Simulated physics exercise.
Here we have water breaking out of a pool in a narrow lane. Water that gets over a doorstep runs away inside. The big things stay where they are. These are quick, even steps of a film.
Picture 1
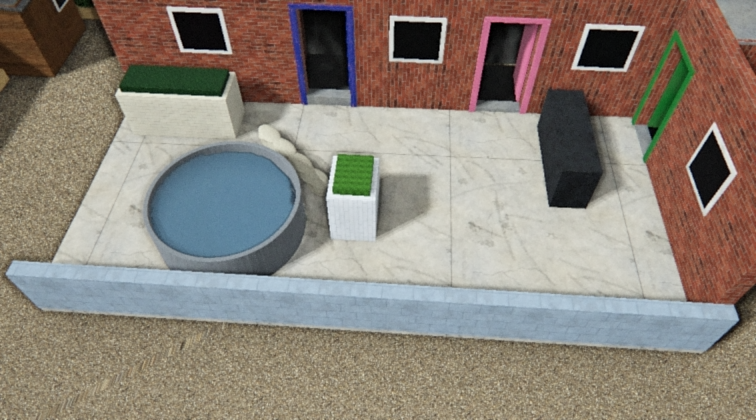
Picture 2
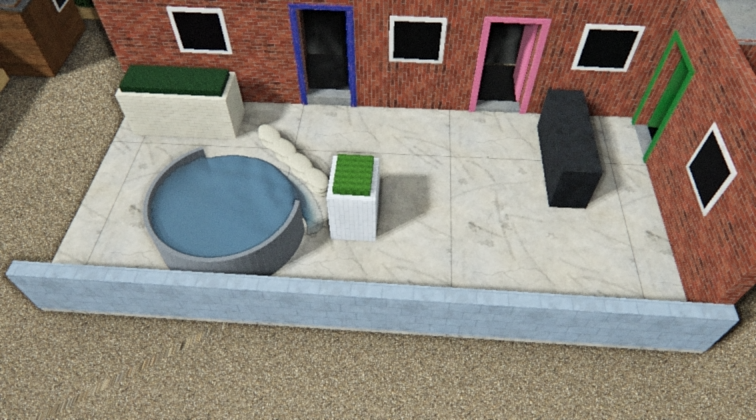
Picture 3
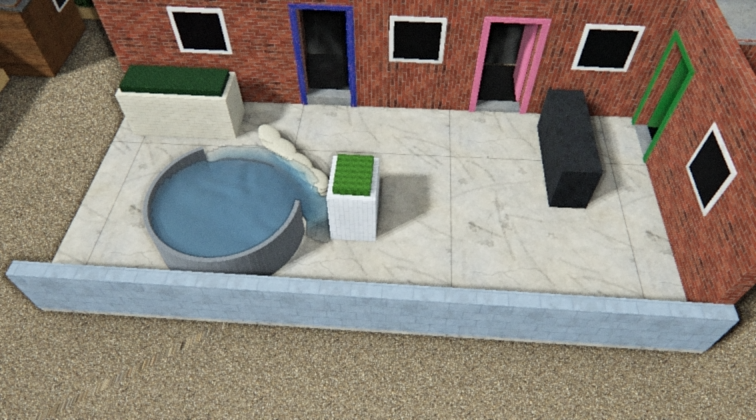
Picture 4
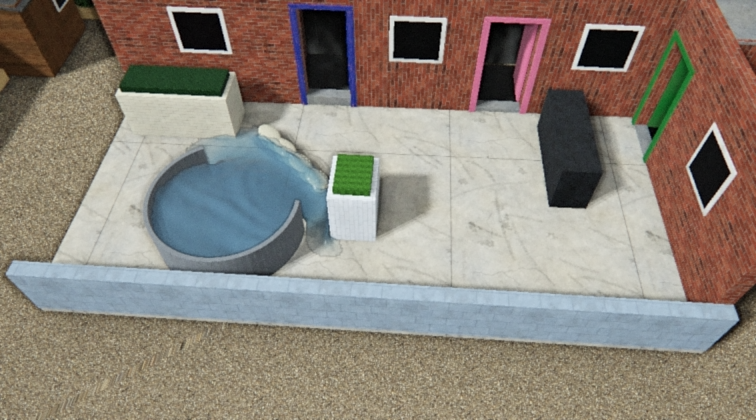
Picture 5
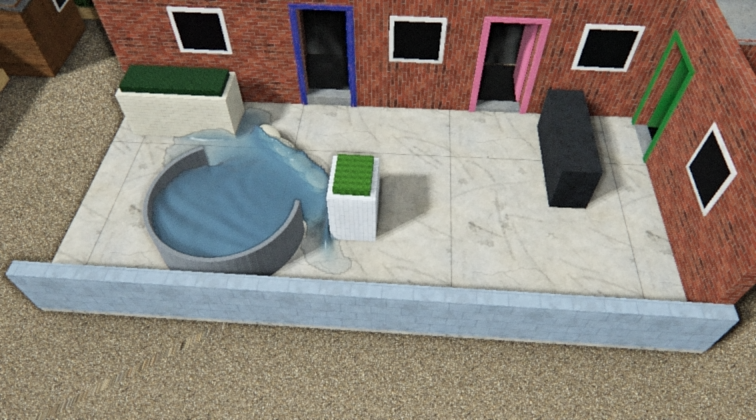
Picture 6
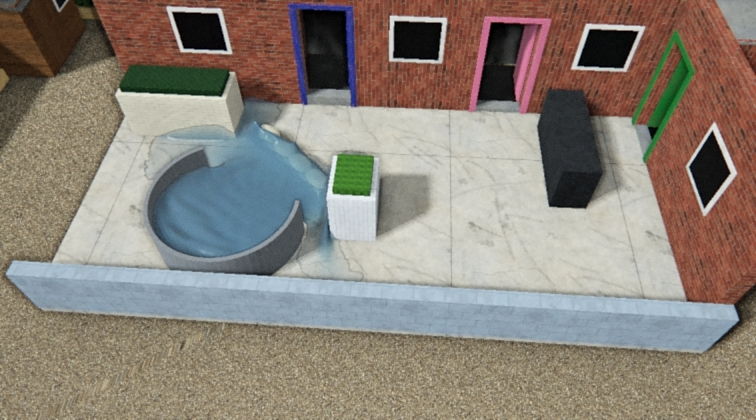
Water poured out through a gap that opened in the far side of the round grey tank, washed over the pale, lumpy barrier behind it, and spread across the marble floor around the planters.
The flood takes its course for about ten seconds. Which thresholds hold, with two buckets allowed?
The blue door stays under that; the pink door stays under that; the green door takes more than that.
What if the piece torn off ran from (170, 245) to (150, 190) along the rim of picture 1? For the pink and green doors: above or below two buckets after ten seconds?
Pink door takes less, green door holds.
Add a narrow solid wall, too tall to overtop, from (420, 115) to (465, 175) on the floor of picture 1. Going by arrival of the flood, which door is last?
That is the one in green.
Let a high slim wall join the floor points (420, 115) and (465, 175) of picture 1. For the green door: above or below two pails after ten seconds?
One by one: Green door lets less in.
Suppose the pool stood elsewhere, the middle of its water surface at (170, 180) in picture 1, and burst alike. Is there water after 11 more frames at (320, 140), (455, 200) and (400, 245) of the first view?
As listed: Flooded, clear, clear.
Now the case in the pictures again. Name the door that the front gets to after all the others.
I say the green one.
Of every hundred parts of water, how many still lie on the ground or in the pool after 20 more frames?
About 84 per cent.
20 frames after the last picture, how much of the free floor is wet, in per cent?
Close to 60 %.
A moment on, water covers 35 % of the floor; the blue door wet at the sill, nothing in, the pink door not reached, the green door not reached.
Next, water covers 50 % of the floor; the blue door wet at the sill, nothing in, the pink door not reached, the green door not reached.
Then, water covers 60 % of the floor; the blue door under two buckets in, the pink door wet at the sill, nothing in, the green door not reached.
Later, water covers 80 % of the floor; the blue door under two buckets in, the pink door wet at the sill, nothing in, the green door over two buckets in.
In the end, water covers 90 % of the floor; the blue door under two buckets in, the pink door wet at the sill, nothing in, the green door over two buckets in.
